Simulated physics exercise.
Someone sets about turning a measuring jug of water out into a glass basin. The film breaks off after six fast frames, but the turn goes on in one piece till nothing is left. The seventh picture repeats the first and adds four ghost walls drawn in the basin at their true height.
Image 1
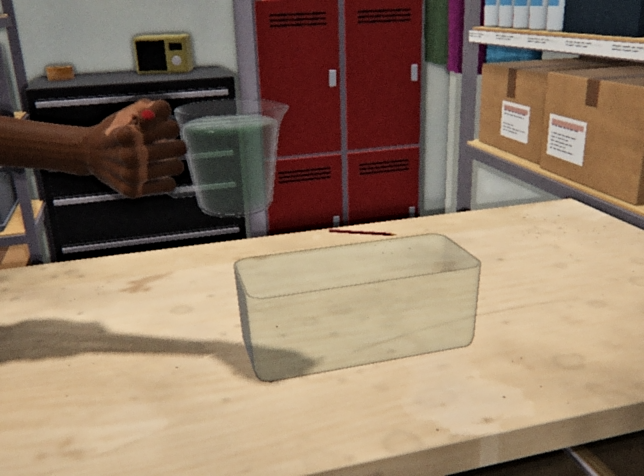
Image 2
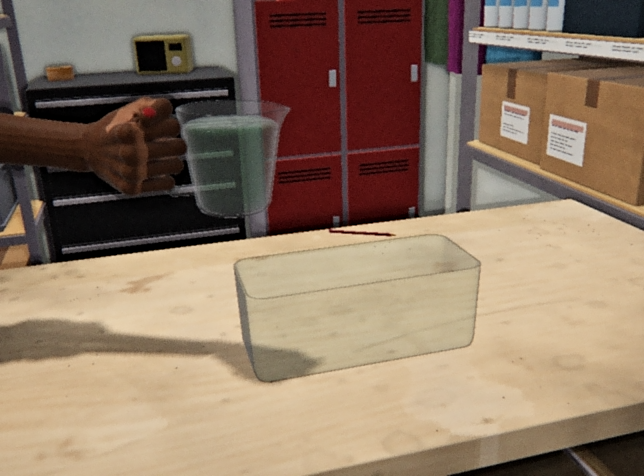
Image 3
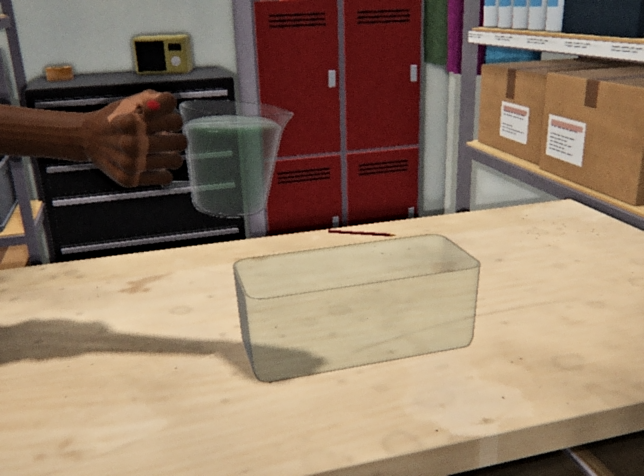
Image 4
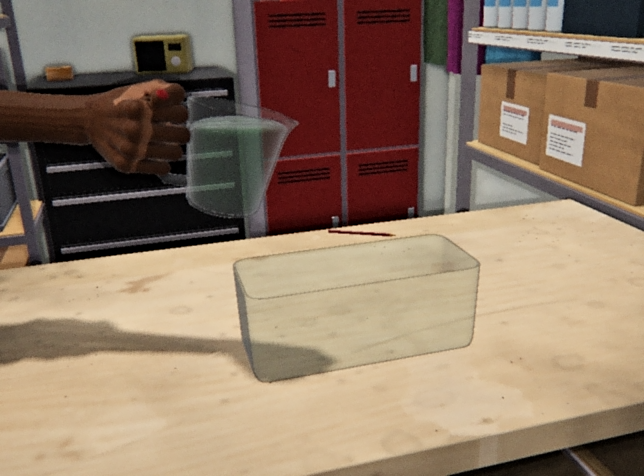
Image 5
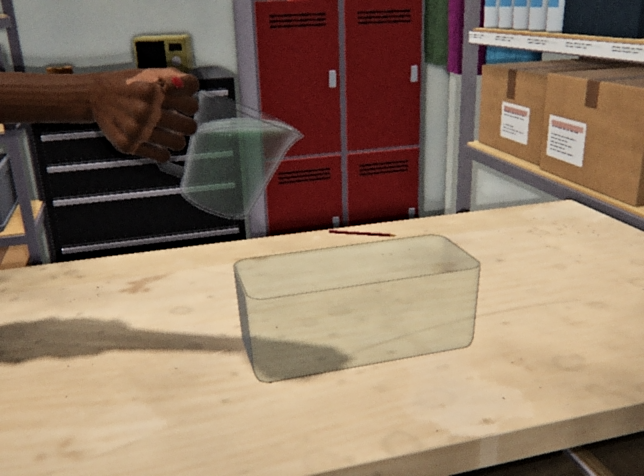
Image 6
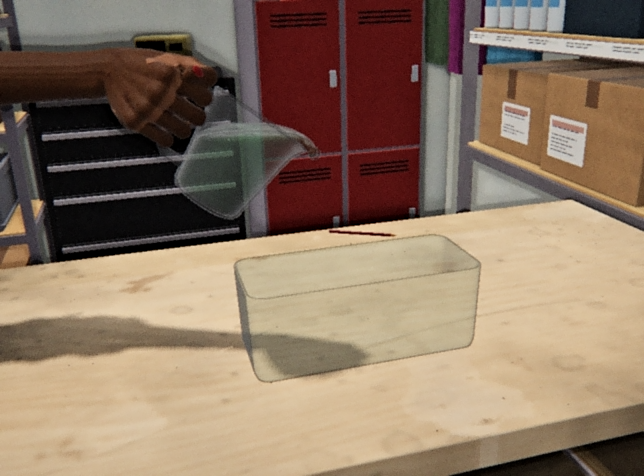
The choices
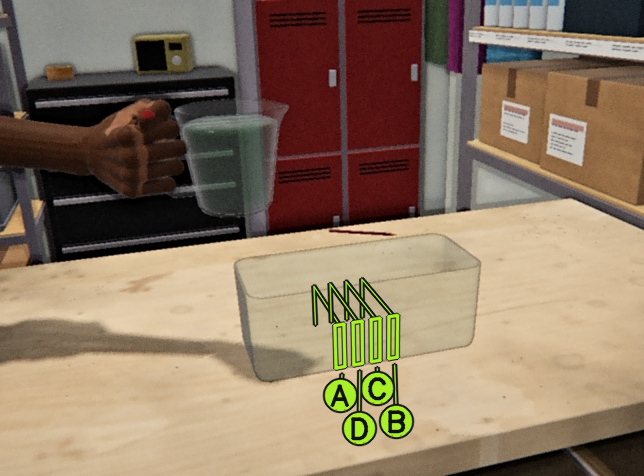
A measuring jug of water held by a hand tilts rightward above a clear basin until water reaches over its lip.
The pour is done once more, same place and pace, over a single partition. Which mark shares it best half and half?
It is D.
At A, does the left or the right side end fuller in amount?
The right one.
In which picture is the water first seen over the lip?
In picture 6.
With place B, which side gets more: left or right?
The left side.
In lime, A at (342, 374); B at (394, 364); C at (377, 367); D at (359, 371).
For place A, about 26 % ends left of the wall and 73 % right of it.
For place B, about 90 % ends left of the wall and 4 % right of it; 5 % is lost outside.
For place C, about 75 % ends left of the wall and 21 % right of it; 3 % is lost outside.
For place D, about 50 % ends left of the wall and 48 % right of it.
